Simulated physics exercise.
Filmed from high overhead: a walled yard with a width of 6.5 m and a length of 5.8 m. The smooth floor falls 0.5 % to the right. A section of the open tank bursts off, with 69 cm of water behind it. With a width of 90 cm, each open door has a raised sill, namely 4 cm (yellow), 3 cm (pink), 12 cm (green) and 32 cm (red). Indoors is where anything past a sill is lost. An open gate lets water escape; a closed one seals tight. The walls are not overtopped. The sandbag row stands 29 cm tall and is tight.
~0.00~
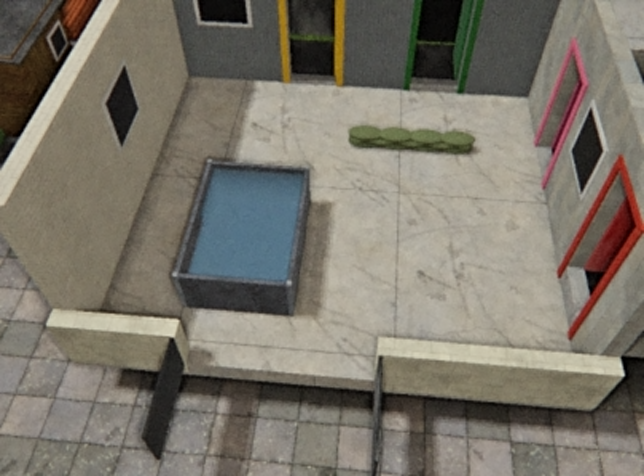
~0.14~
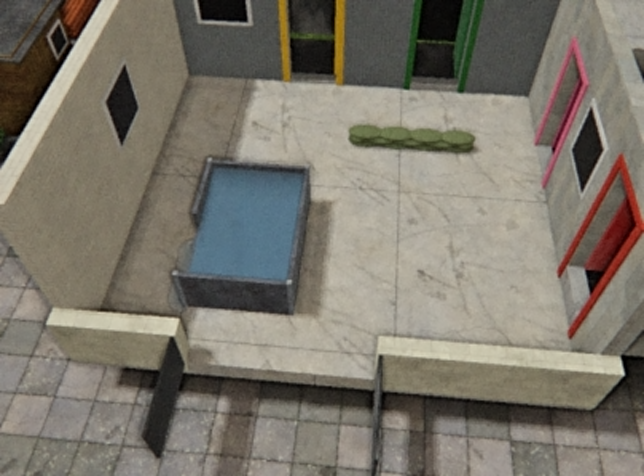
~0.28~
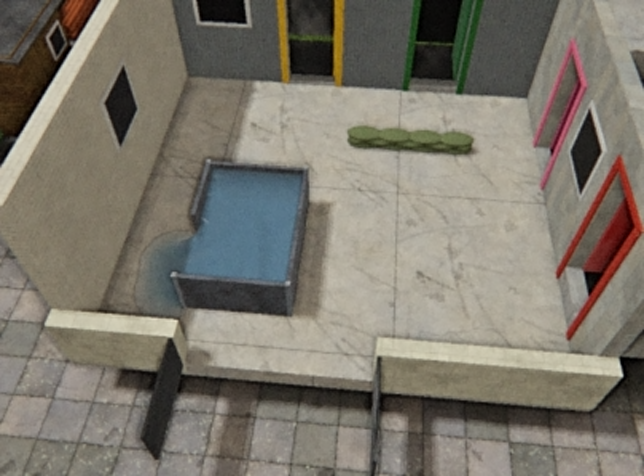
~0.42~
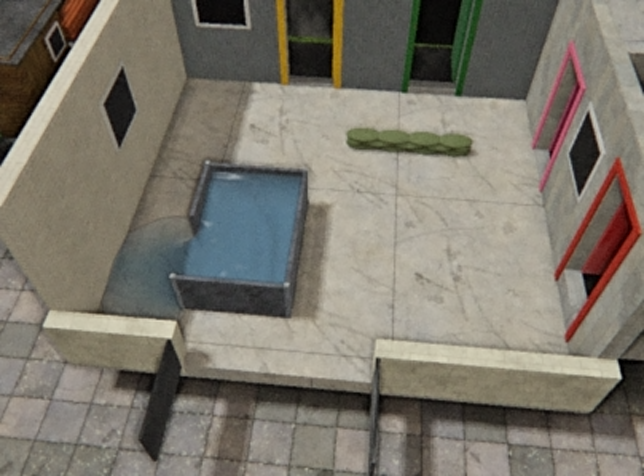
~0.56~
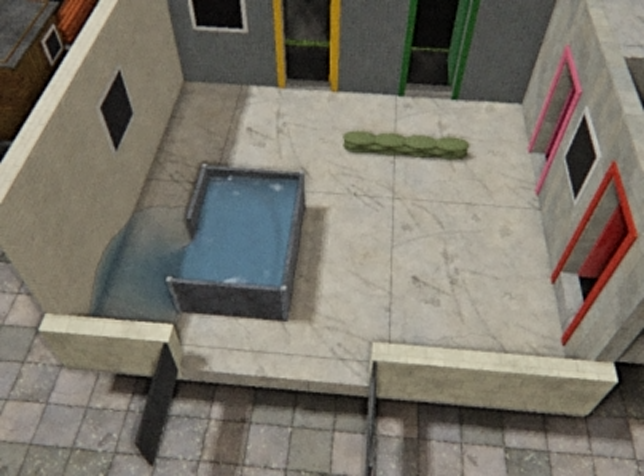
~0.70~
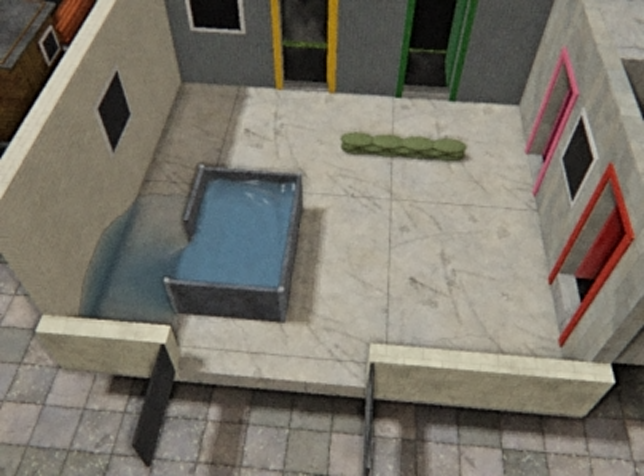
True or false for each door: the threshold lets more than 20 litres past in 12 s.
Yellow door true, pink door true, green door false, red door false.
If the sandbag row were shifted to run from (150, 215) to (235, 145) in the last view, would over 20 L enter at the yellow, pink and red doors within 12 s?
Doors: Yellow stays under / pink exceeds / red stays under.
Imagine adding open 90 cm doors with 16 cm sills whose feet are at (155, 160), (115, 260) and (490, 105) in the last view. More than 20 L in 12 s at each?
In turn: Not over, above, below.
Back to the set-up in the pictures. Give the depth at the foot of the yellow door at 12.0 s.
Depth: ~ 4.5 cm.
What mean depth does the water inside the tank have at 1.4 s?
The mean depth is around 42 cm.
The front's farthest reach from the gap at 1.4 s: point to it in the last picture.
Location: Approx. (163, 132) in the last view.
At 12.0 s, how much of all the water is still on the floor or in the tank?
Some 78 in a hundred.
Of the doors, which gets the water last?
Pink.
After 1.4 s water covers 10 % of the floor and is deepest (60 cm) near (81, 344); yellow door not reached, pink door not reached, green door not reached, red door not reached.
After 2.2 s water covers 30 % of the floor and is deepest (38 cm) near (85, 332); yellow door not reached, pink door not reached, green door not reached, red door not reached.
After 3.5 s water covers 50 % of the floor and is deepest (26 cm) near (81, 344); yellow door 12 cm at the sill, 3 L in, pink door not reached, green door not reached, red door not reached.
After 7.0 s water covers 75 % of the floor and is deepest (15 cm) near (520, 125); yellow door 7 cm at the sill, 45 L in, pink door 7 cm at the sill, 4 L in, green door 4 cm at the sill, 0 L in, red door 6 cm at the sill, 0 L in.
After 12.0 s water covers 95 % of the floor and is deepest (9 cm) near (480, 122); yellow door 4 cm at the sill, 58 L in, pink door 7 cm at the sill, 58 L in, green door 8 cm at the sill, 0 L in, red door 7 cm at the sill, 0 L in.
